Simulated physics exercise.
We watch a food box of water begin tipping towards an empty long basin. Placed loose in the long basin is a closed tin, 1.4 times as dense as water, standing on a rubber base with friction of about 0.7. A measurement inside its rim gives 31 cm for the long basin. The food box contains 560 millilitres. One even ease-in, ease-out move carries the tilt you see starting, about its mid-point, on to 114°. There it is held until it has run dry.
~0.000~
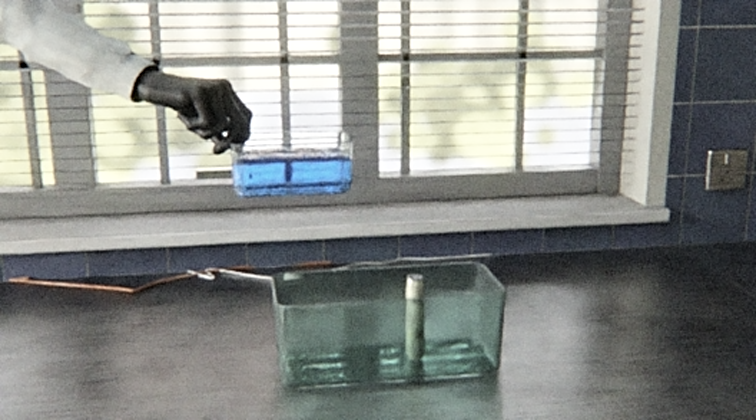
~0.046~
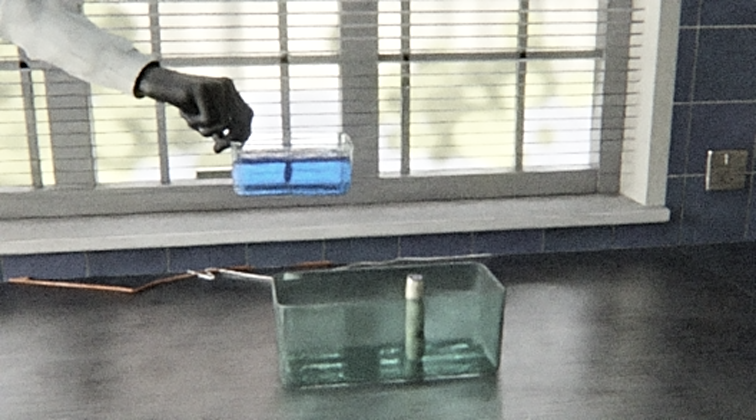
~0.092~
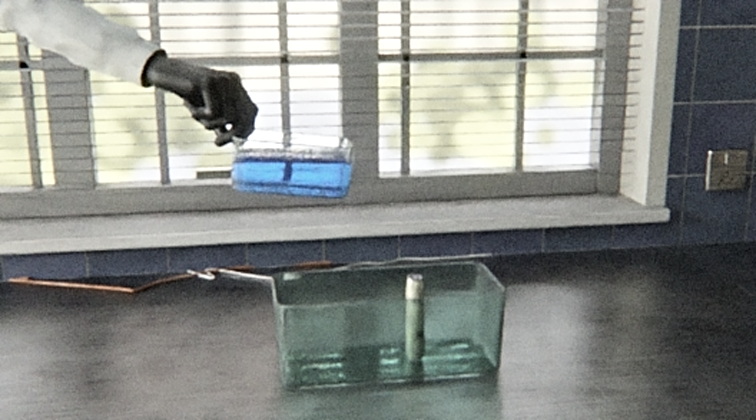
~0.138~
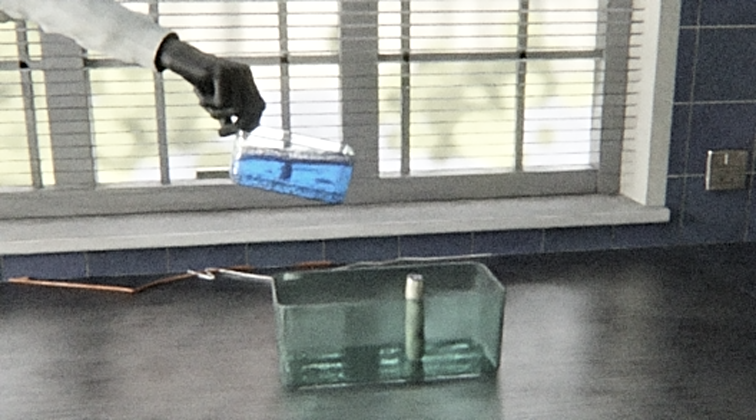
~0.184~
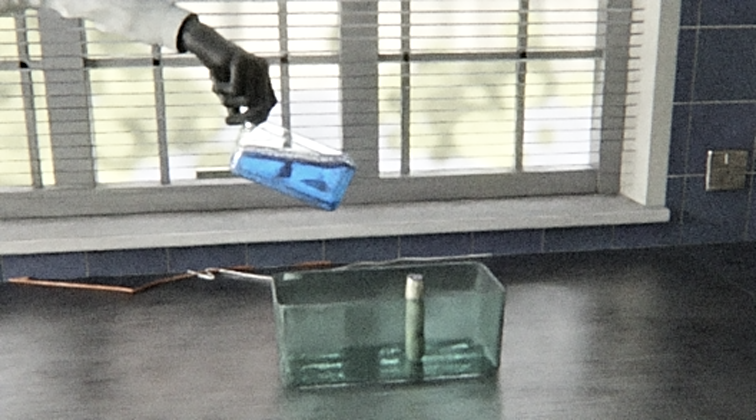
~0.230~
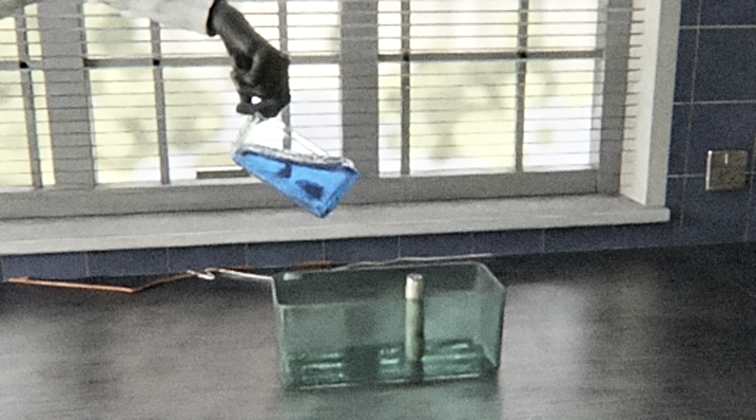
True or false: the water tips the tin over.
True.
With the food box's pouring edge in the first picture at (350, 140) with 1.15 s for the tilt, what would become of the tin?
Then it stays on its base.
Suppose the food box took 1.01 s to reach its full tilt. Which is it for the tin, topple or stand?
Then it holds its balance.
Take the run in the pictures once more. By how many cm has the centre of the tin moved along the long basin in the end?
7.0 cm.
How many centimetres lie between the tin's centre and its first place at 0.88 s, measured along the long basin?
Measured centre to centre, about 0 cm.
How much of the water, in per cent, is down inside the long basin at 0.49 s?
Some 36 per cent.
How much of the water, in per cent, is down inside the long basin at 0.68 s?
Some 92 per cent.
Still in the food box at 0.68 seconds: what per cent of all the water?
Near 1 percent, more or less.
After 0.49 s the tilt is 105° and 10 per cent is still to pour; the tin stands where it began.
After 0.68 s the tilt is 114° and 1 per cent is still to pour; the tin leans 7°.
After 0.88 s the tilt is 114° and 0 per cent is still to pour; the tin leans 9°.
After 1.10 s the tilt is 114° and 0 per cent is still to pour; the tin leans 48°.
In the end the tin lies on its side.
